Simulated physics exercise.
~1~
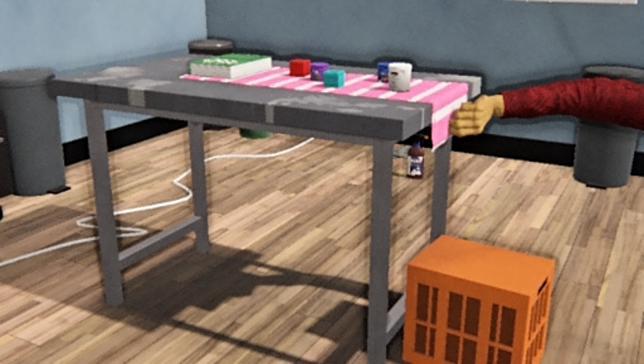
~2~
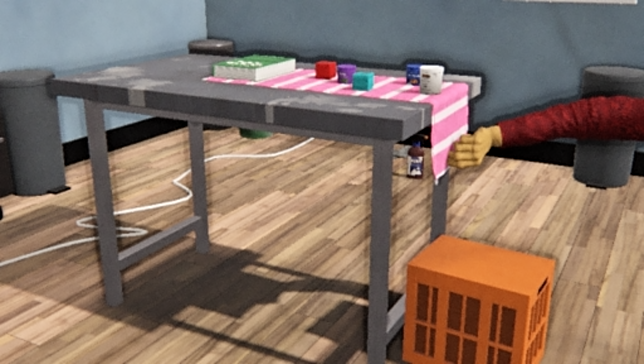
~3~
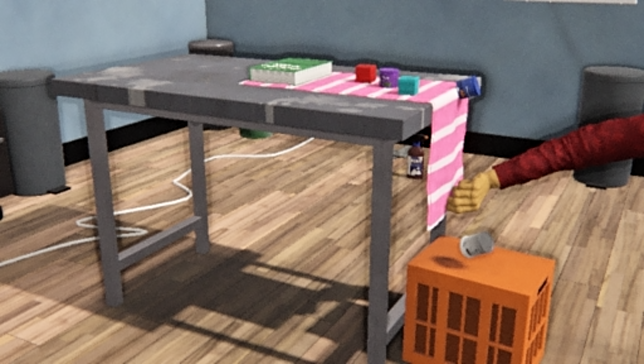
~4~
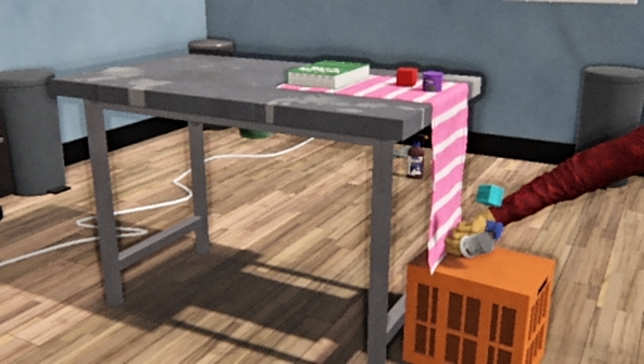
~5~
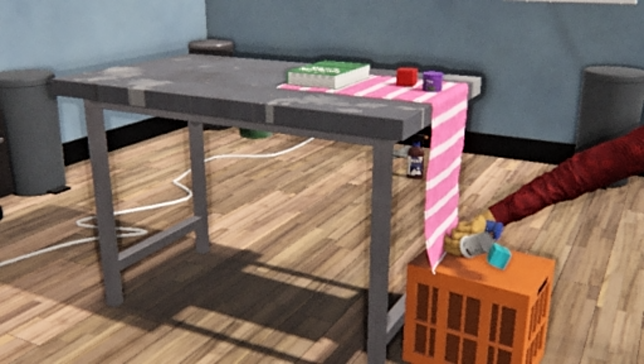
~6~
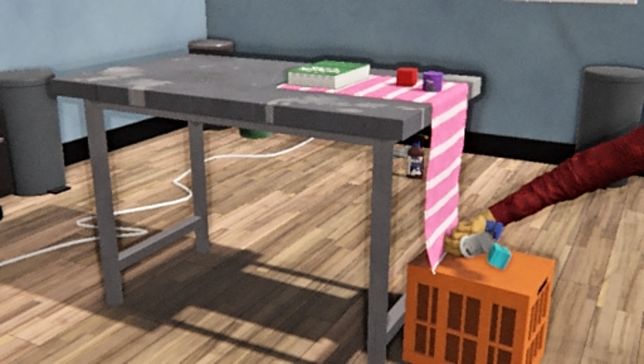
The video shows a red-sleeved arm pulling a pink striped scarf off a table's right edge, carrying objects along until a white can, a blue pot and a turquoise cube drop onto an orange crate, while a green book, a red cube and a purple pot remain on the table.
